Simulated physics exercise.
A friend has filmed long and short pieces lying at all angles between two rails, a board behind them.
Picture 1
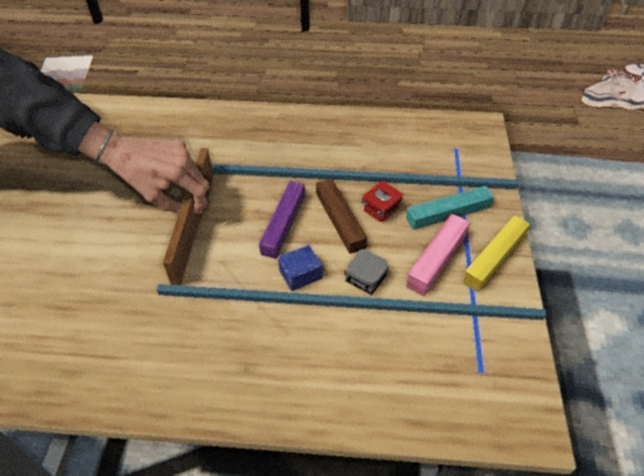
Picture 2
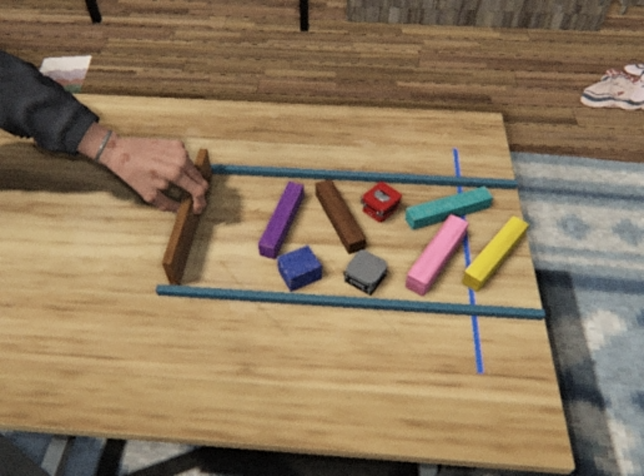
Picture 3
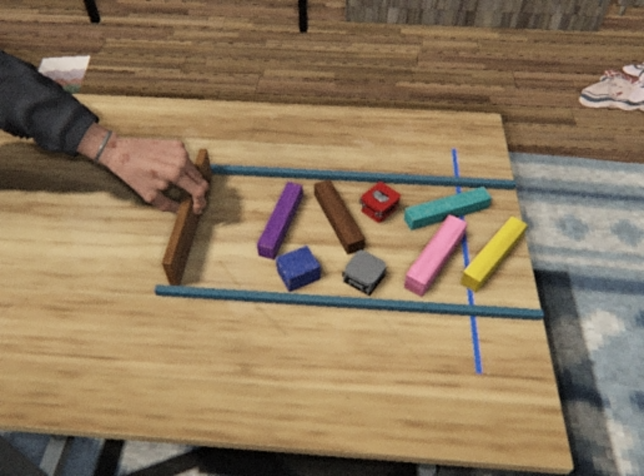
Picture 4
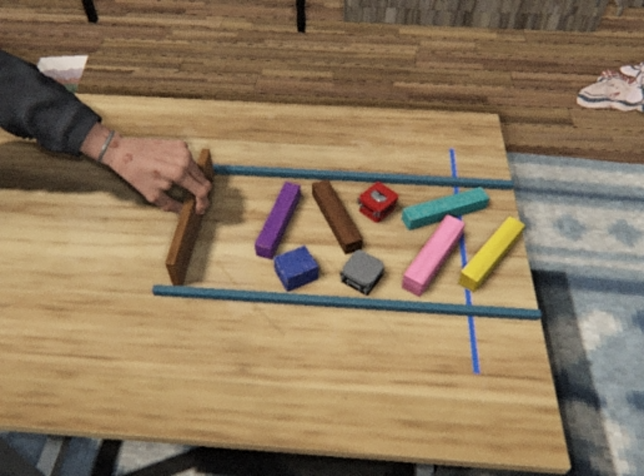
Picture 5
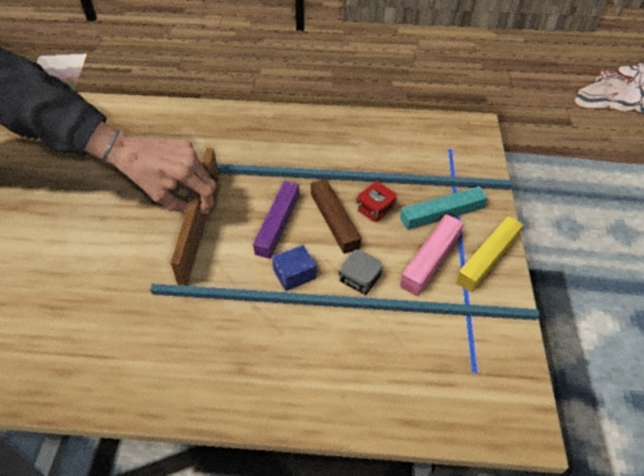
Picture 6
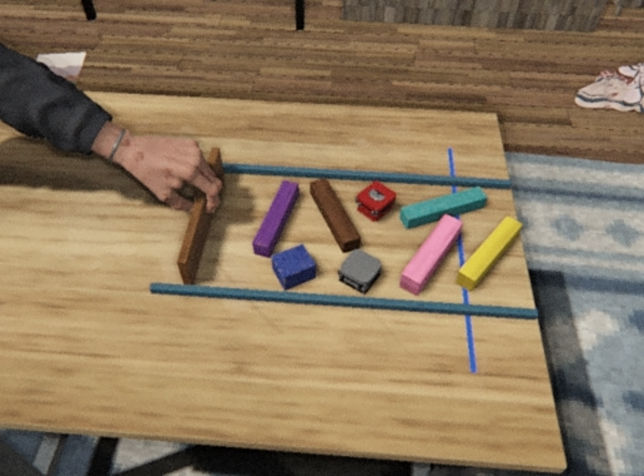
On a wooden table, a hand held a brown board upright behind scattered colourful sticks and small blocks between two rails, then nudged it slightly right while the pieces stayed put.
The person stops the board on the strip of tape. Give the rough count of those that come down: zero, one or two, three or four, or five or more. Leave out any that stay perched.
As it turns out, the number that fall off is three or four.
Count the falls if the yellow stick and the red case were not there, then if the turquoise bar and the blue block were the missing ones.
It would be 2 and 1.
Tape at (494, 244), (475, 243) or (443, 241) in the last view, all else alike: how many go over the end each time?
In that order 5, 4 and 1.
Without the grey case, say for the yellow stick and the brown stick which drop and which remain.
The yellow stick is lost; the brown stick holds on.
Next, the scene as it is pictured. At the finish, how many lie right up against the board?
It touches 2.
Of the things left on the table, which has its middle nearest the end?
Foremost is the red case.
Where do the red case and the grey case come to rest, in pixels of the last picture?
Near (514, 205) and (519, 284).
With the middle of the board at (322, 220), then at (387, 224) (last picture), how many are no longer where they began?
By then 5, and 8.
Soon after, none off yet; yellow stick at rest near (490, 253); turquoise bar at rest near (444, 208); pink stick at rest near (432, 254).
After that, none off yet; yellow stick at rest near (490, 253); turquoise bar displaced a little near (455, 210); pink stick displaced a little near (446, 256).
And then, none off yet; yellow stick displaced a little near (525, 258); turquoise bar displaced about its own width near (498, 217); pink stick displaced about its own width near (505, 265).
In the end, the number that fall off is three or four; gone, pink stick, turquoise bar and yellow stick.
